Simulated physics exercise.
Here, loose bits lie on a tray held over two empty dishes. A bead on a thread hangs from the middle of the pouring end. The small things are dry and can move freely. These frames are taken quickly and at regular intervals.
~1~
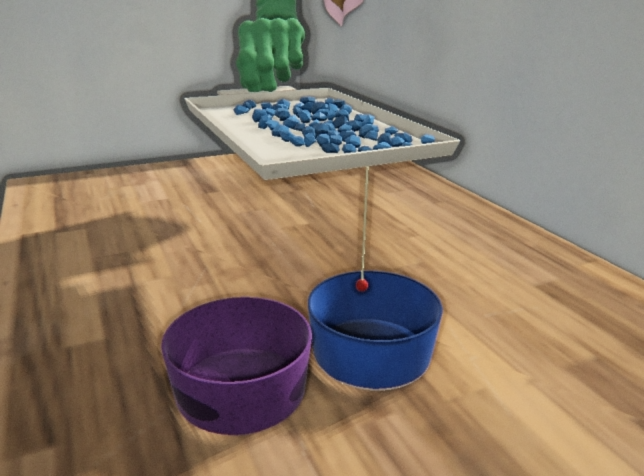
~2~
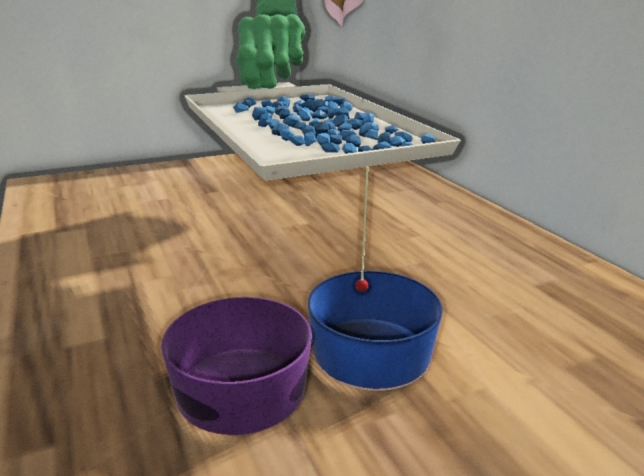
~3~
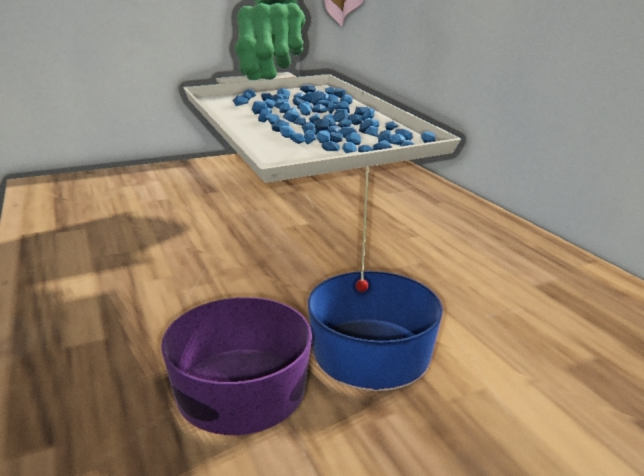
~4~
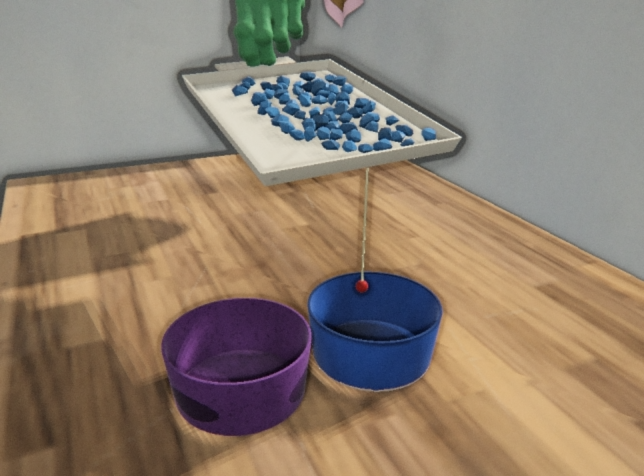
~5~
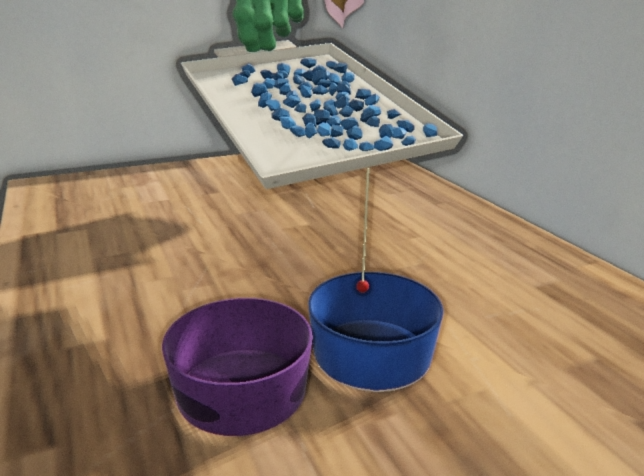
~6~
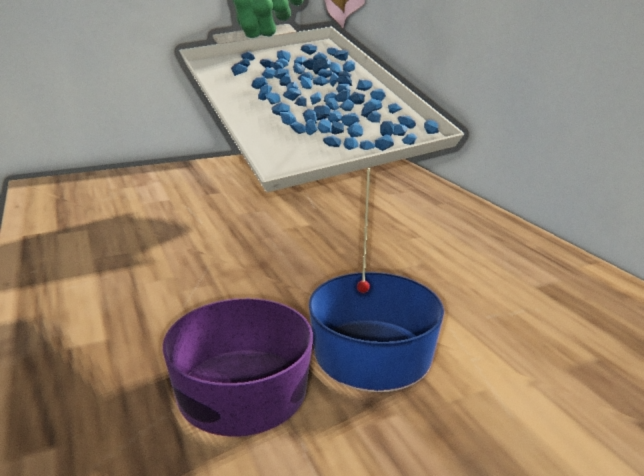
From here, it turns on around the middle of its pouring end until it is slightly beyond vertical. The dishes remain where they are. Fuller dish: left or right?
Left.
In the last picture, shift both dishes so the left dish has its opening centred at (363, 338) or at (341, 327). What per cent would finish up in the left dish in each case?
Trial 1 60%, trial 2 70%.
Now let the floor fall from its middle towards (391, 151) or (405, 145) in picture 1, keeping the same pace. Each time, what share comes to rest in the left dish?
Lab note: Try one about 0 %, try two about 0 %.
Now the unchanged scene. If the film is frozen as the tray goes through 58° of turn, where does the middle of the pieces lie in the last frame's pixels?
I'd mark it close to (314, 151).
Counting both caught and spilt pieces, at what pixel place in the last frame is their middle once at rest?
At about (275, 383), give or take.
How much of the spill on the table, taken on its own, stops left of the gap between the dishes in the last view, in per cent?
I'd say some 30 in a hundred.
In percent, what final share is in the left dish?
Near 60 %.
Just after the last frame, tray tipped steeply; almost all on the tray; about a tenth in the air.
A moment on, tray tipped right over; roughly a quarter on the tray; roughly a quarter in the left dish; about a tenth in the right dish; about a tenth outside both; roughly a quarter in the air.
Further on, tray tipped past a quarter turn; roughly half in the left dish; roughly a quarter in the right dish; roughly a quarter outside both.
When it is over, tray tipped past a quarter turn; roughly half in the left dish; roughly a quarter in the right dish; roughly a quarter outside both.
